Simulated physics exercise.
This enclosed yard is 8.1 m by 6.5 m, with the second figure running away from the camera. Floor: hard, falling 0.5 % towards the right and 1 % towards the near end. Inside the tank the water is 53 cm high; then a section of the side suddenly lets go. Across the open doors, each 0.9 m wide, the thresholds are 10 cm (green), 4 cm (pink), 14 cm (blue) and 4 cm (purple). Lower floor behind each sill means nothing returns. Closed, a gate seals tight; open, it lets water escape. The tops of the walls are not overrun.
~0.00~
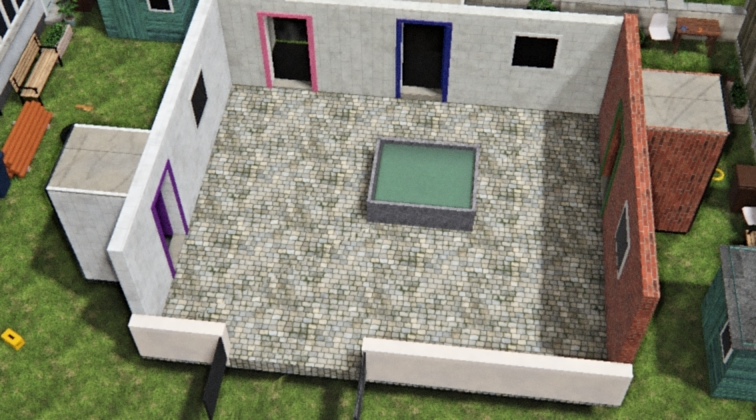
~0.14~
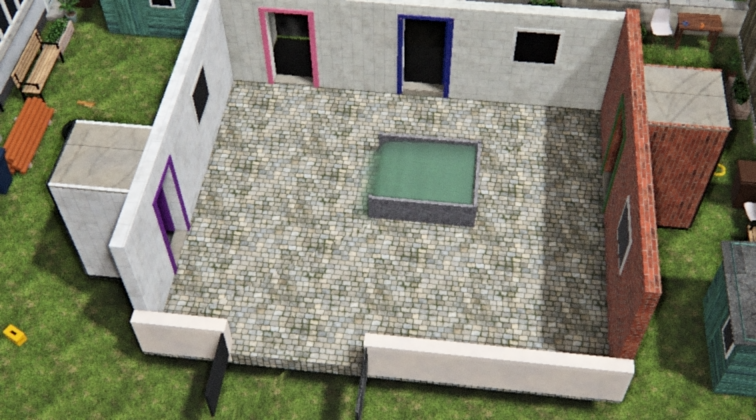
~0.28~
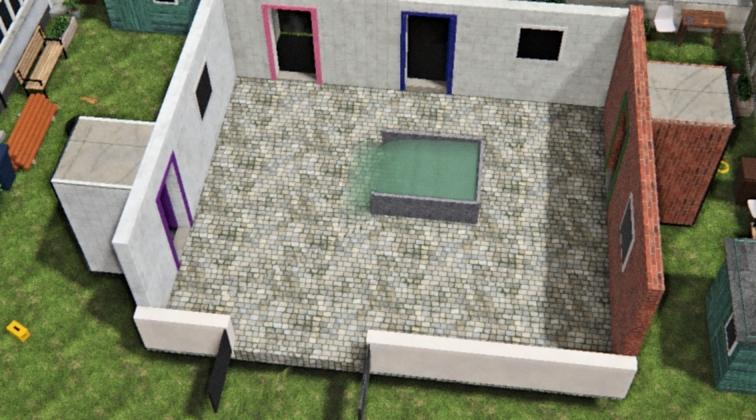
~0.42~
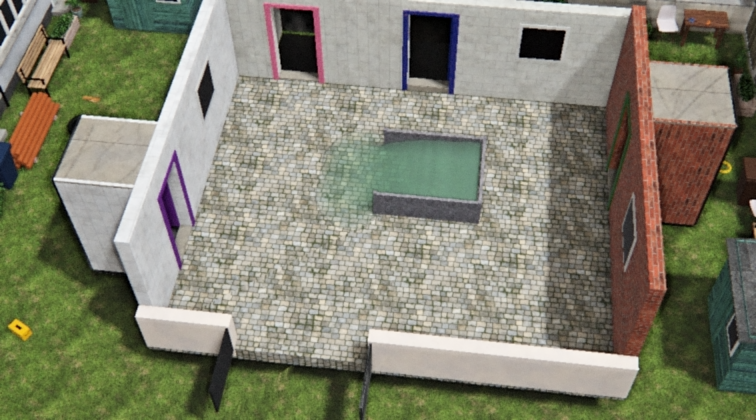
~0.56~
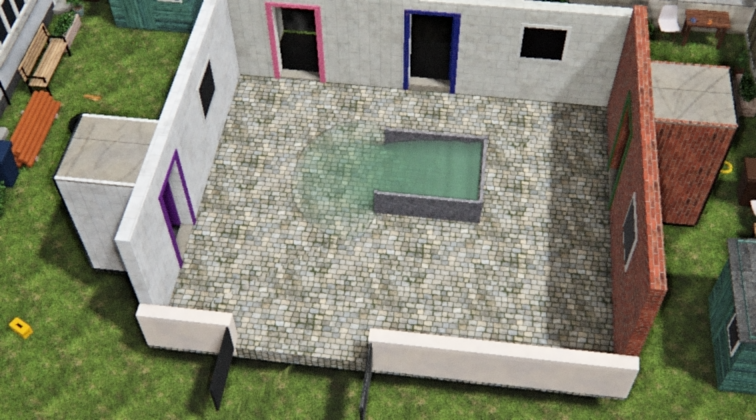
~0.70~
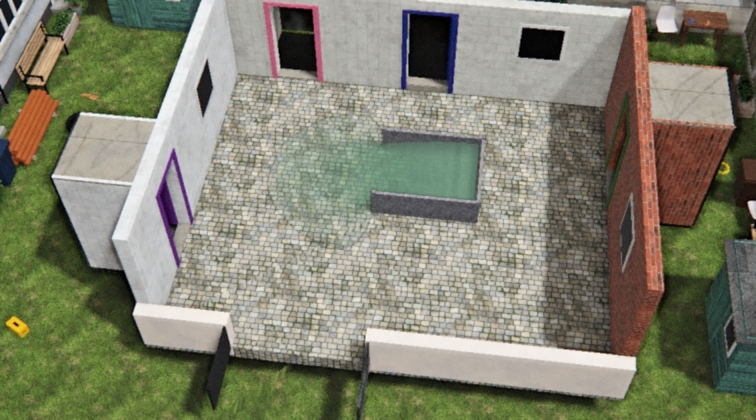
Greenish water poured out of the open left side of a low gray tank in a walled, stone-paved yard, then fanned out across the paving toward the purple-framed doorway, spreading thinner as it went.
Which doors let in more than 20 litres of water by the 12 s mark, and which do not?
By then, the green door does not, the pink door lets in more than that, the blue door does not, the purple door lets in more than that.
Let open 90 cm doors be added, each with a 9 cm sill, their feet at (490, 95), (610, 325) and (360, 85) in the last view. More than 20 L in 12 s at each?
Per doorway, in order: Insufficient / insufficient / insufficient.
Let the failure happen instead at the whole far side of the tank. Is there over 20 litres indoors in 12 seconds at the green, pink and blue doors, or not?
Then green would come out on the low side, pink on the low side and blue on the high side.
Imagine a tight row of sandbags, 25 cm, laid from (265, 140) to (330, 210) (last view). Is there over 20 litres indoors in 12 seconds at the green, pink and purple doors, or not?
Then, at the green door it's not exceeded, at the pink door it's exceeded, at the purple door it's not exceeded.
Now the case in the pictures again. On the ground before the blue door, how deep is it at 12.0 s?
Roughly 1.0 cm deep.
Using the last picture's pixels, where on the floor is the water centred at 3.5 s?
Roughly (290, 178).
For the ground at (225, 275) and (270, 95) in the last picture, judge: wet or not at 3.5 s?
Soaked, soaked.
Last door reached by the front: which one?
The green door.
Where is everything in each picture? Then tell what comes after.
The tank at (425, 176) is whole and still, 53 cm deep, in the first picture.
The front is at a hidden place, 0.9 m from the gap at (377, 179); 0.4 m2 of floor is under water; 53 cm left at the back of the tank, in the second picture.
Water pours out at (380, 177) and has run 1.1 m, to (365, 143); typically 10 cm deep outside, 53 cm at the tank's back, in the third picture.
Water pours out at (382, 176) and has run 1.4 m, to (326, 213); typically 8 cm deep outside, 53 cm at the tank's back, in the fourth picture.
Water pours out at (383, 176) and has run 1.8 m, to (296, 189); typically 6 cm deep outside, 51 cm at the tank's back, in the fifth picture.
The front is at (272, 189), 2.2 m from the gap at (381, 175); 5.1 m2 of floor is under water; 45 cm left at the back of the tank, in the sixth picture.
After 1.4 s water covers 25 % of the floor and is deepest (22 cm) near (373, 197); green door not reached, pink door not reached, blue door not reached, purple door not reached.
After 2.2 s water covers 35 % of the floor and is deepest (23 cm) near (216, 174); green door not reached, pink door 4 cm at the sill, 0 L in, blue door not reached, purple door 13 cm at the sill, 4 L in.
After 3.5 s water covers 35 % of the floor and is deepest (25 cm) near (163, 318); green door not reached, pink door 11 cm at the sill, 7 L in, blue door not reached, purple door 10 cm at the sill, 42 L in.
After 7.0 s water covers 60 % of the floor and is deepest (10 cm) near (160, 326); green door not reached, pink door 4 cm at the sill, 43 L in, blue door 3 cm at the sill, 0 L in, purple door 6 cm at the sill, 61 L in.
After 12.0 s water covers 70 % of the floor and is deepest (8 cm) near (605, 377); green door 4 cm at the sill, 0 L in, pink door 1 cm at the sill, 44 L in, blue door 1 cm at the sill, 0 L in, purple door 4 cm at the sill, 66 L in.
